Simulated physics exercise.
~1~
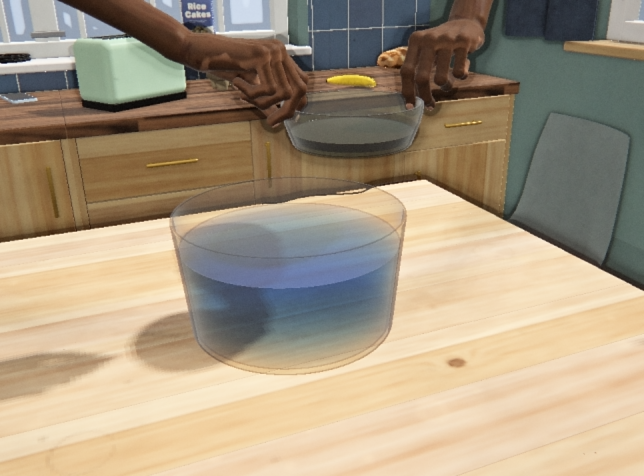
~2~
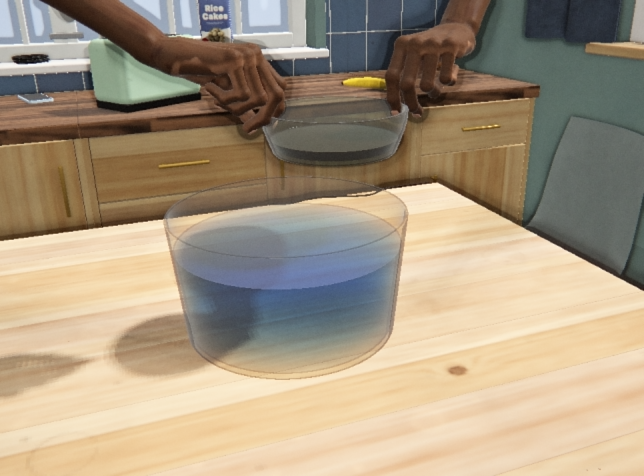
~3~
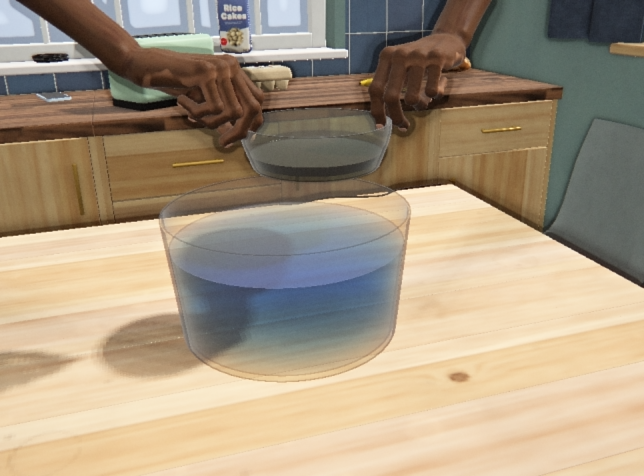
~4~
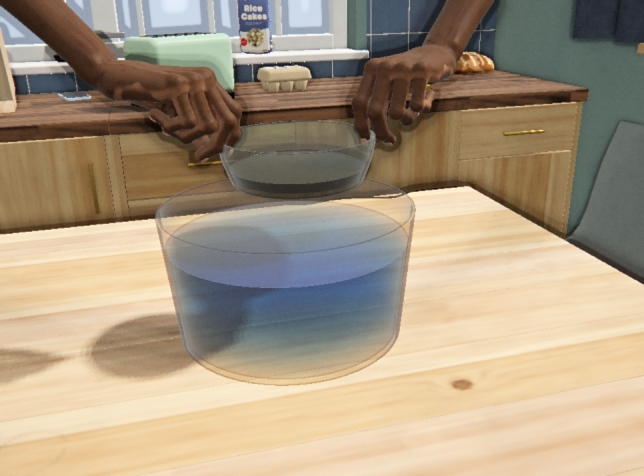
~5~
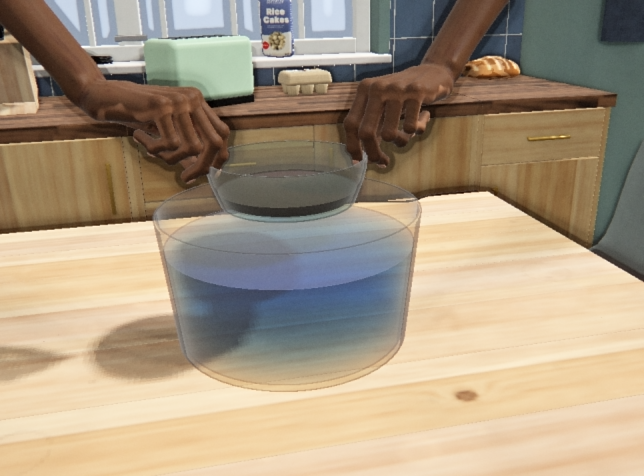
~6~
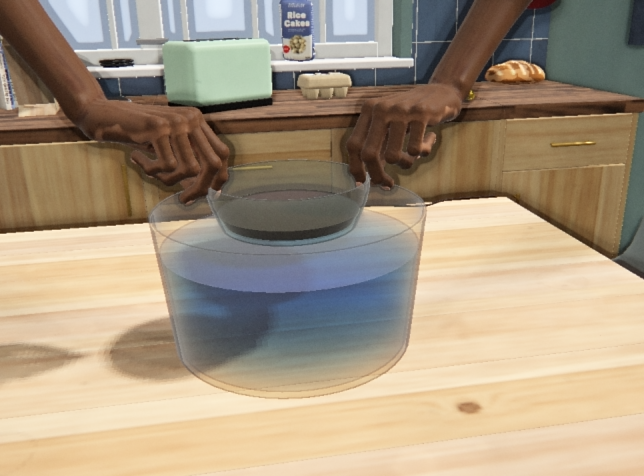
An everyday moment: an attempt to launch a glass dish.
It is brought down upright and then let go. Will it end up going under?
No, it stays up.
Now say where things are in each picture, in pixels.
In the first picture, dish (352, 120) about a quarter full; above the big tub.
In the second picture, dish about a quarter full, surface at (334, 137); coming down.
In the third picture, dish (316, 140) about a quarter full; lower.
In the fourth picture, dish about a quarter full, surface at (297, 166); lower still.
In the fifth picture, dish (287, 176) about a quarter full; close to the surface.
In the sixth picture, dish about a quarter full, surface at (289, 209); just over the surface.
A moment on, the dish dips into the dyed water.
Further on, it bobs and steadies.
When it is over, the dish floats with about half of its side showing.
